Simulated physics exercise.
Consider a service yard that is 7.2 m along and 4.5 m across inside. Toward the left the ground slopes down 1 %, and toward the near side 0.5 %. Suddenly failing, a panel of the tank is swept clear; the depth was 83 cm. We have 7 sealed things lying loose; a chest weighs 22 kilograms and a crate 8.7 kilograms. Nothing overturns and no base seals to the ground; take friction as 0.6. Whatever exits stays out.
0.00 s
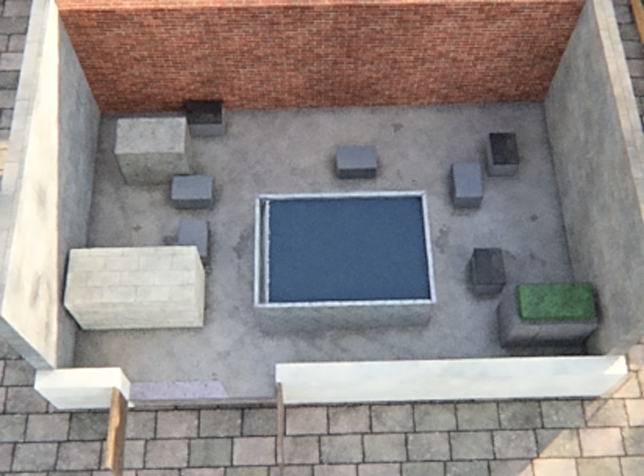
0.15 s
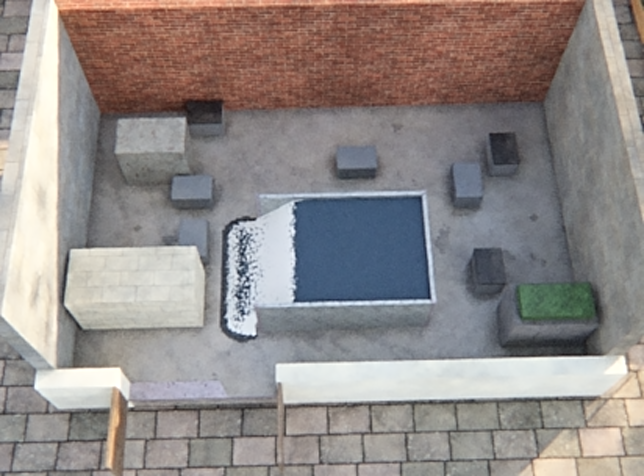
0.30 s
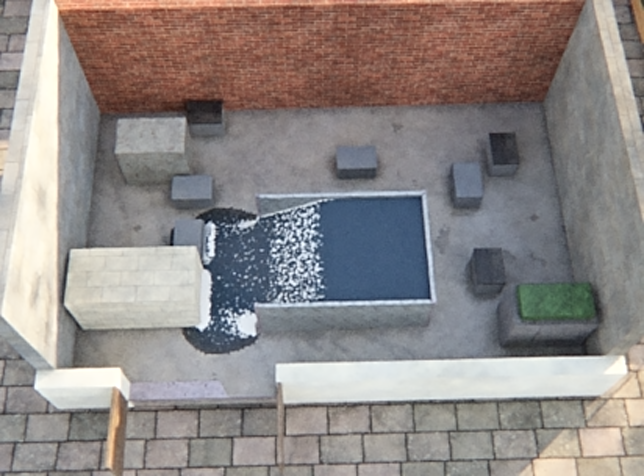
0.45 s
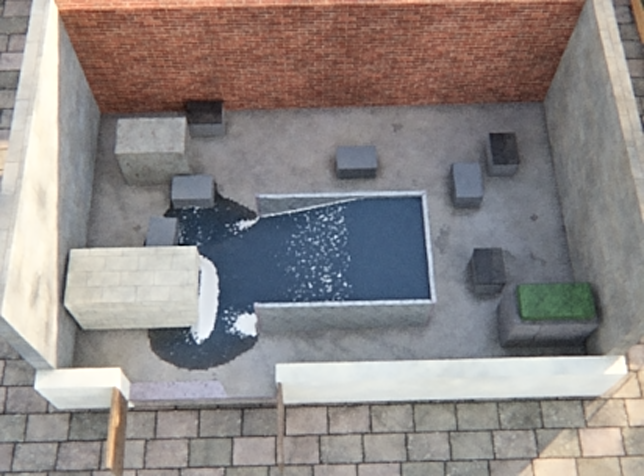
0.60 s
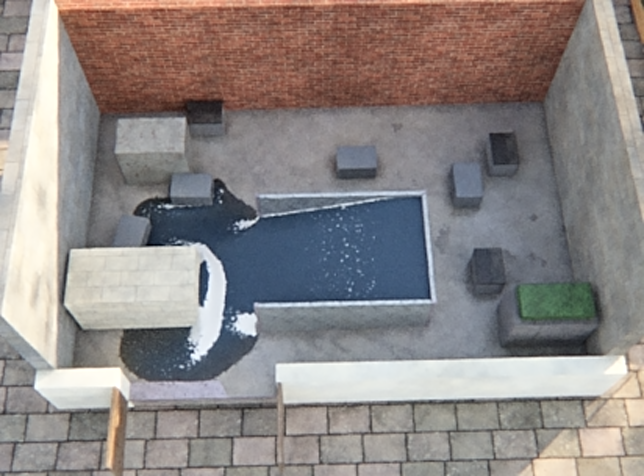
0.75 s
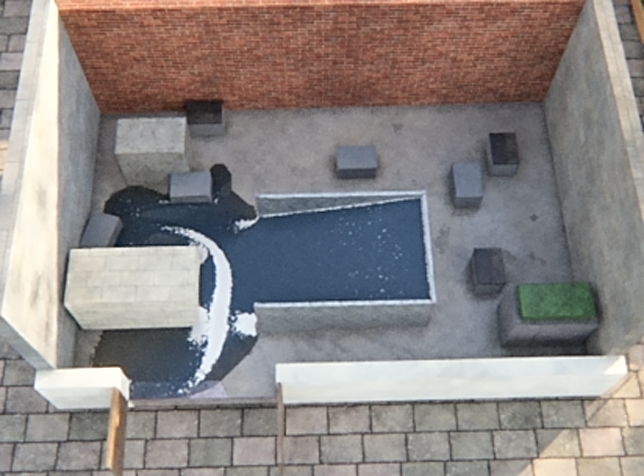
Water bursts from the tank's left side, spreads around the blocks and pushes one crate left.
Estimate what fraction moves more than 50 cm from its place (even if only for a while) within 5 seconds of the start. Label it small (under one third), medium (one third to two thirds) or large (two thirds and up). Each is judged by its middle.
Medium.
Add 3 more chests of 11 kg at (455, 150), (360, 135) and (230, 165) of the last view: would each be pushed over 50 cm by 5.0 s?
In the order asked: Not as far, farther than that, farther than that.
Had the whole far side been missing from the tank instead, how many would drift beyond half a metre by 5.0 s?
Then 7.
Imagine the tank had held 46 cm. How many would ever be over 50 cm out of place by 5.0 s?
So the tally would be 3.
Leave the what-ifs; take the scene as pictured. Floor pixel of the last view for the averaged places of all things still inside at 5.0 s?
(396, 204).
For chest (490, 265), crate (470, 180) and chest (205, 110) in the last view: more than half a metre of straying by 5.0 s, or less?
The first is inside the limit, the second inside the limit, and the third beyond the limit.
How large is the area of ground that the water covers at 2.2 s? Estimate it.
I'd estimate close to 13 m2.
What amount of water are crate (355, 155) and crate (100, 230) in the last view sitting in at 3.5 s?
Depth approx. 2 cm / 26 cm.
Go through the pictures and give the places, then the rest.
The first frame shows a crate at (193, 238), on the bottom; a crate at (192, 187), on the bottom; water covers 3.7 m2; 0 of 7 have shifted.
The second frame shows a crate at (193, 238), on the bottom; a crate at (192, 187) rests on the ground; 4.7 m2 under water; 0 of 7 have shifted.
The third frame shows a crate at (188, 238) rests on the ground, 8 cm from its start; a crate at (192, 187) rests on the ground; water covers 5.7 m2; 1 of 7 have shifted.
The fourth frame shows a crate at (161, 236), on the bottom, 47 cm from its start; a crate at (192, 187), on the bottom; water covers 6.8 m2; 1 of 7 have shifted.
The fifth frame shows a crate at (130, 234), on the bottom, 92 cm from its start; a crate at (191, 185) rests on the ground, 3 cm from its start; 8.1 m2 under water; 1 of 7 have shifted.
The sixth frame shows a crate at (99, 231), on the bottom, 138 cm from its start; a crate at (190, 184) rests on the ground, 6 cm from its start; water covers 9.8 m2; 2 of 7 have shifted.
After 1.1 s 1 of 7 are over 50 cm from their spots; 1 afloat.
After 2.2 s 1 of 7 are over 50 cm from their spots; 1 afloat.
After 3.5 s 3 of 7 are over 50 cm from their spots; 1 afloat.
After 5.0 s 4 of 7 are over 50 cm from their spots, and 4 have been at some point; 2 afloat.
